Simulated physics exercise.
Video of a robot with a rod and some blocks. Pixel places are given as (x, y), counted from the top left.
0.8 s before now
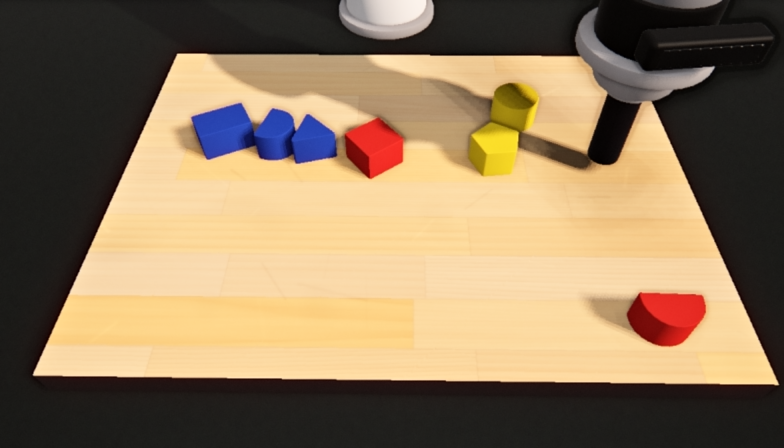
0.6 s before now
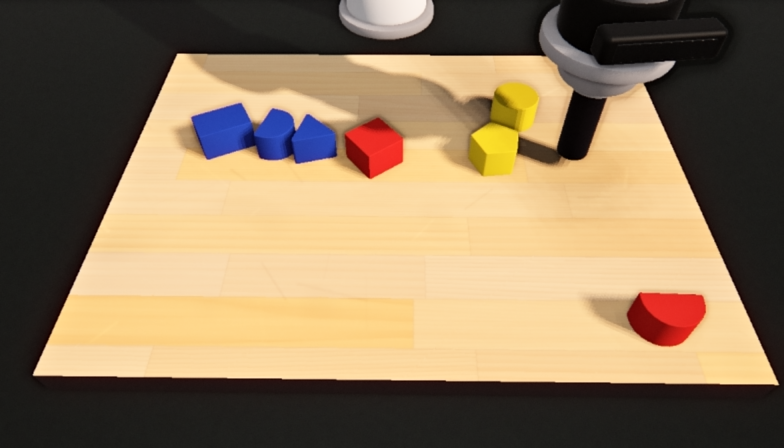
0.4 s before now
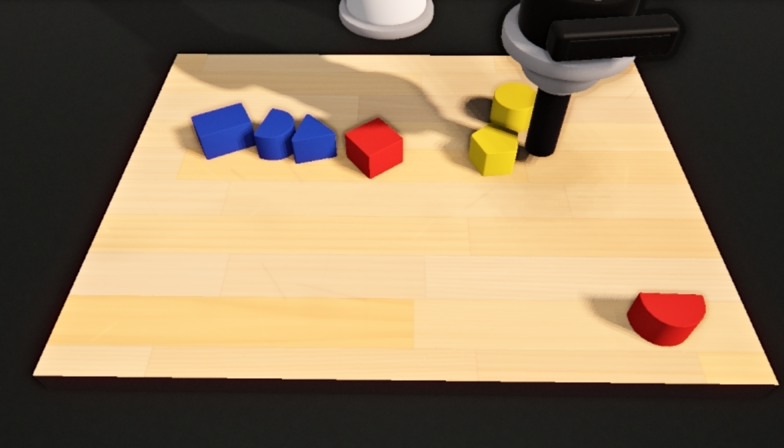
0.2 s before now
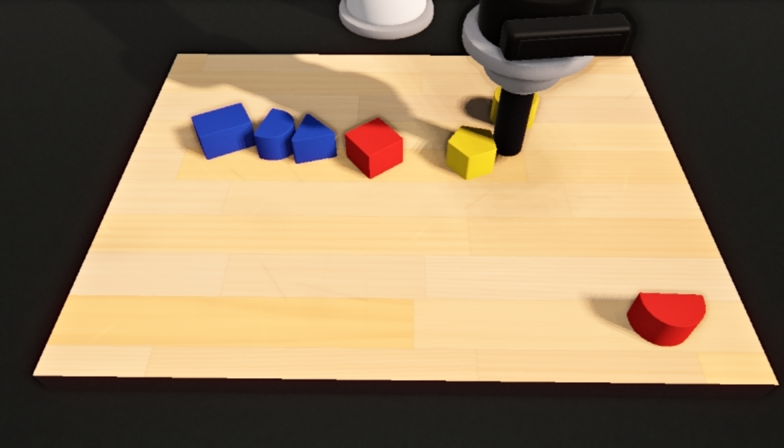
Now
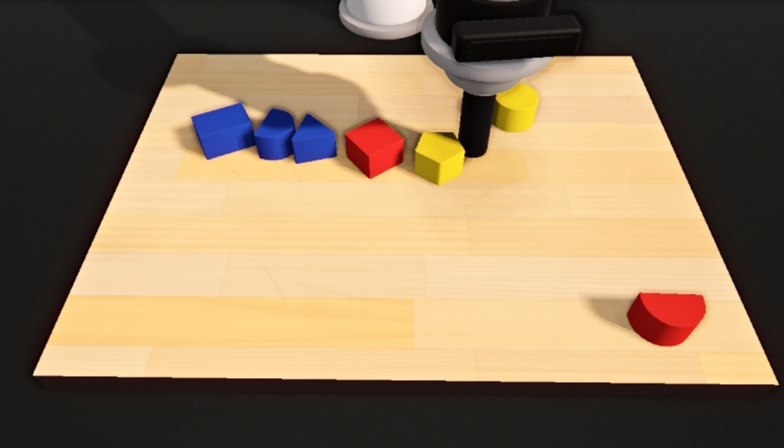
A robot's black rod moves left across a wooden board, pushing a yellow five-sided block away from a yellow round one.
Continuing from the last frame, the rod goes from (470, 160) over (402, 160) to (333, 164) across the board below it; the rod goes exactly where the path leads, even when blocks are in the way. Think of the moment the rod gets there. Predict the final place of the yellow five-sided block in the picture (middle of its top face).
I'd place it at (382, 164), taking the centre of its top.
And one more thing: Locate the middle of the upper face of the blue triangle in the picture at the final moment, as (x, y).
Its top centre lands on (260, 142).
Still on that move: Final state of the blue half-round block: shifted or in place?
Displaced.
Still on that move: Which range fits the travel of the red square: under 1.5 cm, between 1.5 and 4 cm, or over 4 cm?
The distance will be above 4 cm.
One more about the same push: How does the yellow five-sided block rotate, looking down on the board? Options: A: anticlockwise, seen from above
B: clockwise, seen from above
(A)
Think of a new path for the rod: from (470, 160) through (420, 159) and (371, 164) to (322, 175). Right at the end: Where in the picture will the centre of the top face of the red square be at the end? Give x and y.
The middle of its upper face will lie at (282, 163).
On the path given first. One third of the way, rod (423, 148); red square (353, 137), turned 35° clockwise; yellow five-sided block (399, 155), turned 30° anticlockwise.
Two thirds of the way, rod (377, 149); blue half-round block (269, 122); blue triangle (298, 130), turned 20° clockwise; red square (339, 142), turned 40° clockwise; yellow five-sided block (382, 164), turned 70° anticlockwise.
At the end, rod (332, 153); blue half-round block (263, 119), turned 20° clockwise; blue triangle (260, 142), turned 80° clockwise; red square (296, 154); yellow five-sided block (382, 164), turned 75° anticlockwise.
